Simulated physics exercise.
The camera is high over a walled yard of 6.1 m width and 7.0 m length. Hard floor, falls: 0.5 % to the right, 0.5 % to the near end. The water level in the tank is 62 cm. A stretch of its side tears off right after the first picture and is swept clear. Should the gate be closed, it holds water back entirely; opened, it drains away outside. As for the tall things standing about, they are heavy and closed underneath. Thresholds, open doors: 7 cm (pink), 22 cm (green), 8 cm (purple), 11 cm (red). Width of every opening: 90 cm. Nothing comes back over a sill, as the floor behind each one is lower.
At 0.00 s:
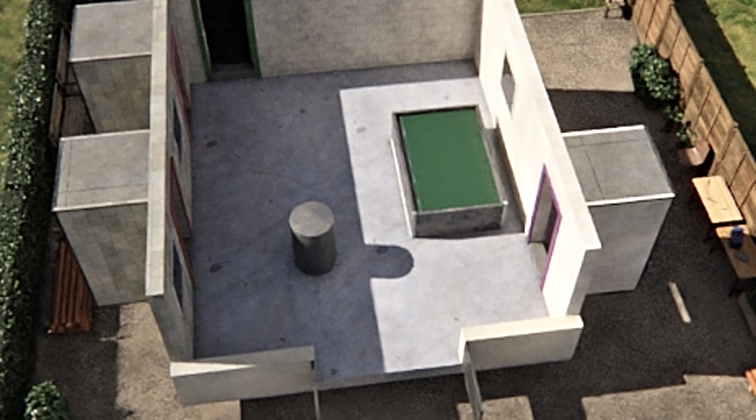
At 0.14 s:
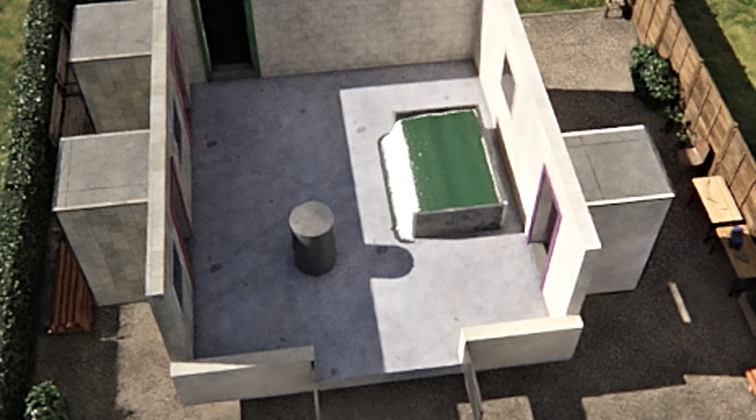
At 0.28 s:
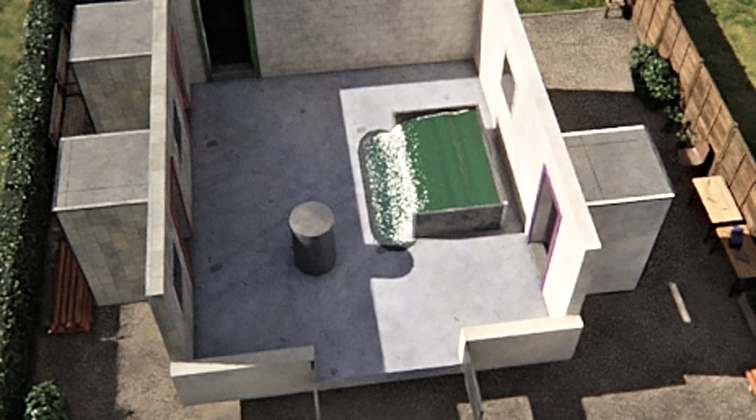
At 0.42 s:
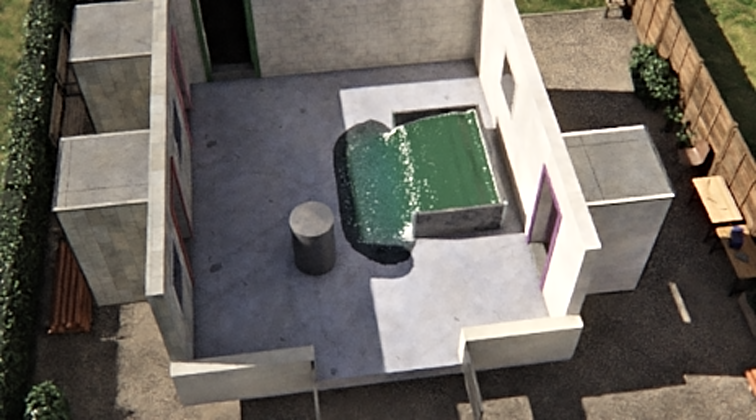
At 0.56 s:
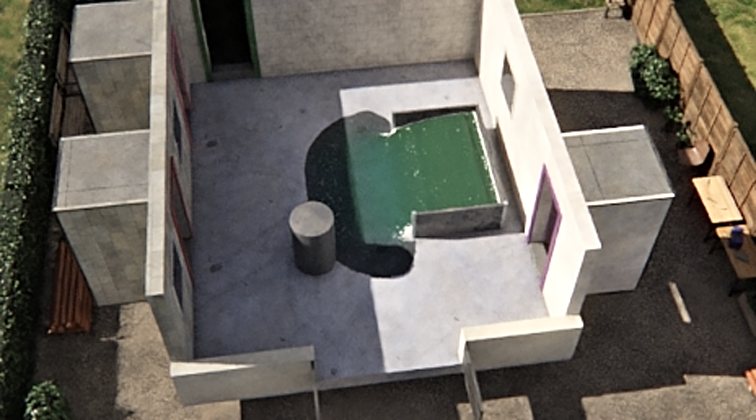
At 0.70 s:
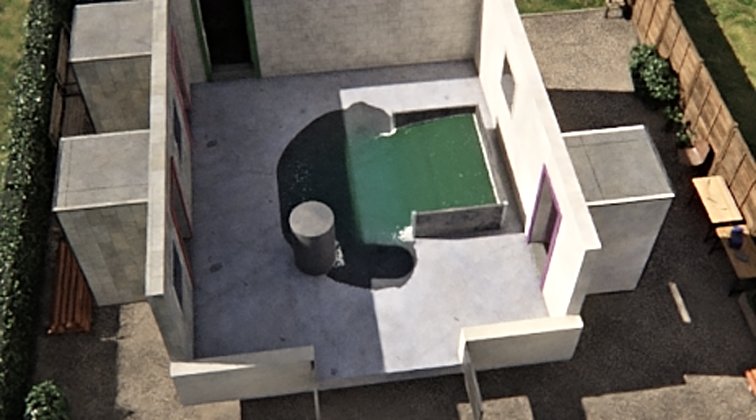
Green water burst out of the open left side of a tank in a walled yard, foaming white at first, then spread across the pale floor in a dark, widening pool that surrounded a gray cylinder.
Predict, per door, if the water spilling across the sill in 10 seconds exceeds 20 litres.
At the end, pink door: Past the limit; green door: Within the limit; purple door: Within the limit; red door: Past the limit.
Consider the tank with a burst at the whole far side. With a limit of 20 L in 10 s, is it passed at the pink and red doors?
The pink door comes out more than that and the red door less than that.
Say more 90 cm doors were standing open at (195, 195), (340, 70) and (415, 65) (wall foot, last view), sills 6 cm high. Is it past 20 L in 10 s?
So, in the order given, it's beyond the mark, then shy of the mark, then shy of the mark.
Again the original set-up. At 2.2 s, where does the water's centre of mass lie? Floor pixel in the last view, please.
The water is centred near (326, 193).
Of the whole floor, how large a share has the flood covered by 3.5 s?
Roughly 60 % of the floor is wet.
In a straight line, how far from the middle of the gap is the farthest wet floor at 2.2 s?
Distance: Approx. 5.0 m.
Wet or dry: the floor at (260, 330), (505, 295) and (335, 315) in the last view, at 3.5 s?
Respectively: Got hit, was missed, got hit.
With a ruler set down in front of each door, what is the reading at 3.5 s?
Depths: Pink door 13 cm, green door 21 cm, purple door 0 cm, red door 16 cm.
After 1.4 s water covers 40 % of the floor and is deepest (30 cm) near (332, 242); pink door not reached, green door not reached, purple door not reached, red door 10 cm at the sill, 0 L in.
After 2.2 s water covers 55 % of the floor and is deepest (33 cm) near (193, 225); pink door 17 cm at the sill, 6 L in, green door 2 cm at the sill, 0 L in, purple door not reached, red door 23 cm at the sill, 31 L in.
After 3.5 s water covers 60 % of the floor and is deepest (26 cm) near (191, 88); pink door 13 cm at the sill, 46 L in, green door 21 cm at the sill, 0 L in, purple door not reached, red door 16 cm at the sill, 82 L in.
After 6.0 s water covers 80 % of the floor and is deepest (12 cm) near (195, 382); pink door 10 cm at the sill, 81 L in, green door 9 cm at the sill, 1 L in, purple door not reached, red door 6 cm at the sill, 91 L in.
After 10.0 s water covers 95 % of the floor and is deepest (12 cm) near (513, 214); pink door 3 cm at the sill, 85 L in, green door 2 cm at the sill, 1 L in, purple door 8 cm at the sill, 0 L in, red door 5 cm at the sill, 91 L in.
